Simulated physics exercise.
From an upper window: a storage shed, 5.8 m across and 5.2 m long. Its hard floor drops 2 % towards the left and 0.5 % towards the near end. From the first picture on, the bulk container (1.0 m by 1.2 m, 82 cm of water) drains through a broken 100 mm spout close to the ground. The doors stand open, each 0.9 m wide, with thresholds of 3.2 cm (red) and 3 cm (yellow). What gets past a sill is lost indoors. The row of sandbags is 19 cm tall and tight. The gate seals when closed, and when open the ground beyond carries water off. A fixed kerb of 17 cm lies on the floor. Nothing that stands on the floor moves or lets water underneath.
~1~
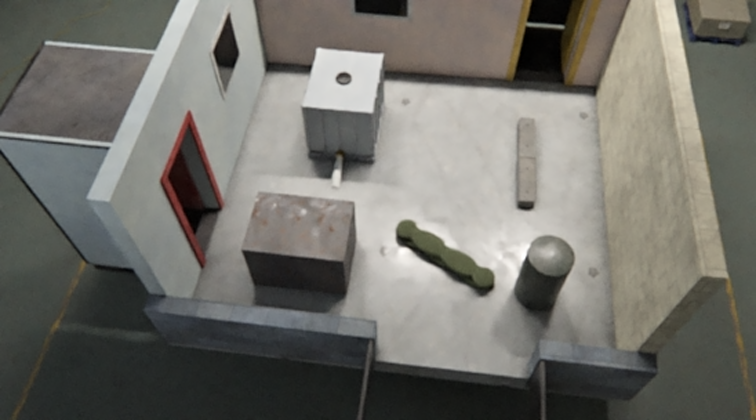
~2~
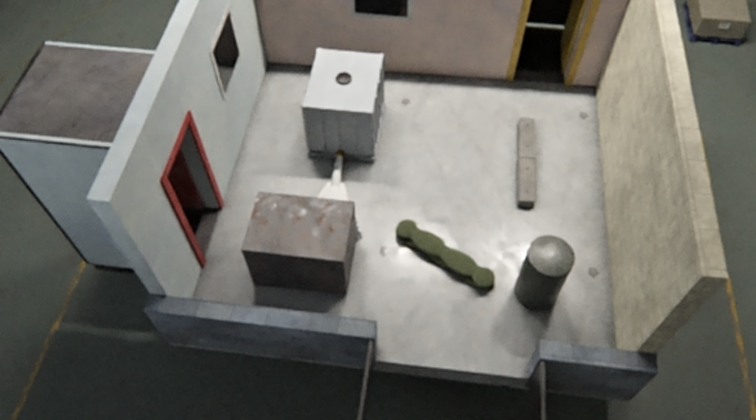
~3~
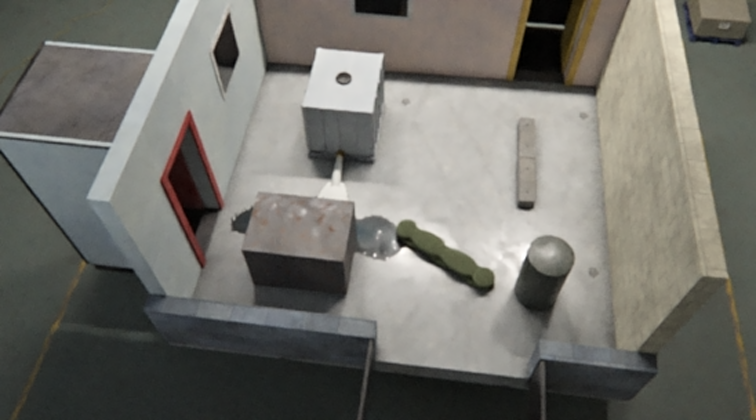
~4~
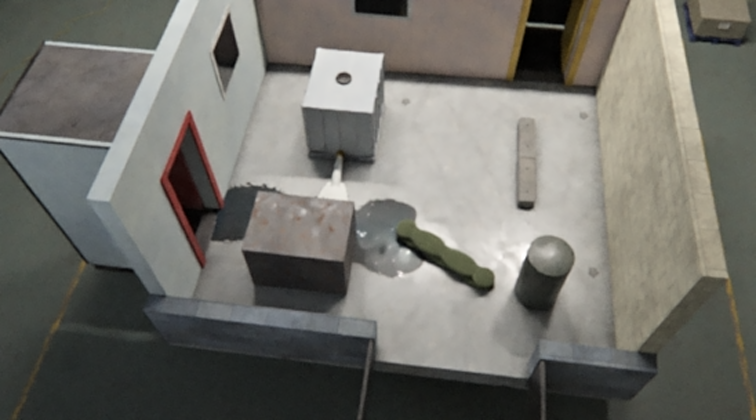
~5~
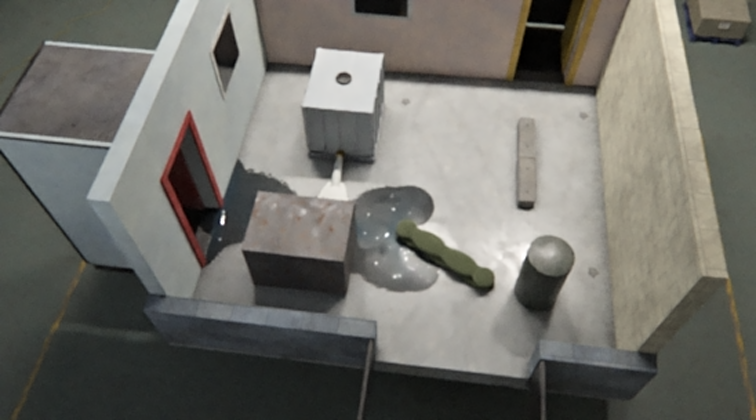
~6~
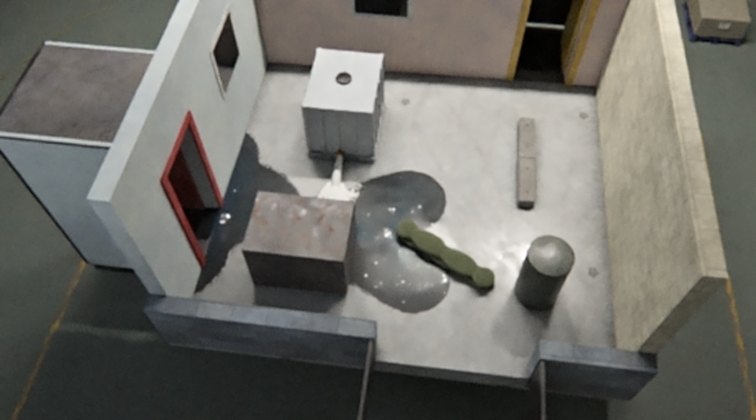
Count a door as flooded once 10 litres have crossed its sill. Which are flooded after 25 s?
The water let in: At the red door it passes the limit; at the yellow door it stays under the limit.
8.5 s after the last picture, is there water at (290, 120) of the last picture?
It is flooded.
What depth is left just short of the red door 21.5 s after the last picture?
About 6.5 cm.
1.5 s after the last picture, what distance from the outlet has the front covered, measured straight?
Some 3.6 m out.
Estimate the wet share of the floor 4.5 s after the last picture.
Near 40 per cent is wet.
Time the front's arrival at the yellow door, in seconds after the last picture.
Arrival: Yellow not in the 25 s.
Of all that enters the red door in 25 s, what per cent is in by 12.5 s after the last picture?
About 30 per cent.
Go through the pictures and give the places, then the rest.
In the first frame, the jet has just started at (338, 167); the ground is still dry.
The second frame shows the jet leaves at (338, 167); the sheet reaches a hidden place, 1.6 m away, and wets 0.6 m2.
The third frame shows from the spout at (338, 167) the water has spread over 1.3 m2; its tip is at (235, 228), and it is 1.5 cm deep on average.
The fourth frame shows from the spout at (338, 167) the water has spread over 2.4 m2; its tip is at (213, 237), and it is 1.2 cm deep on average.
The fifth frame shows the jet leaves at (338, 167); the sheet reaches (204, 264), 2.8 m away, and wets 3.4 m2.
The sixth frame shows from the spout at (338, 167) the water has spread over 4.5 m2; its tip is at (196, 290), and it is 1.0 cm deep on average.
Then, 1.5 s after the last picture water covers 25 % of the floor and is deepest (10 cm) near (322, 234); red door 3.7 cm at the sill, 3 L in, yellow door not reached.
Then, 4.5 s after the last picture water covers 40 % of the floor and is deepest (9 cm) near (322, 234); red door 3.8 cm at the sill, 8 L in, yellow door not reached.
Then, 8.5 s after the last picture water covers 50 % of the floor and is deepest (8 cm) near (322, 234); red door 4.1 cm at the sill, 16 L in, yellow door not reached.
Then, 12.5 s after the last picture water covers 50 % of the floor and is deepest (8 cm) near (322, 234); red door 5.2 cm at the sill, 29 L in, yellow door not reached.
Then, 21.5 s after the last picture water covers 50 % of the floor and is deepest (7 cm) near (217, 223); red door 6.3 cm at the sill, 92 L in, yellow door not reached.
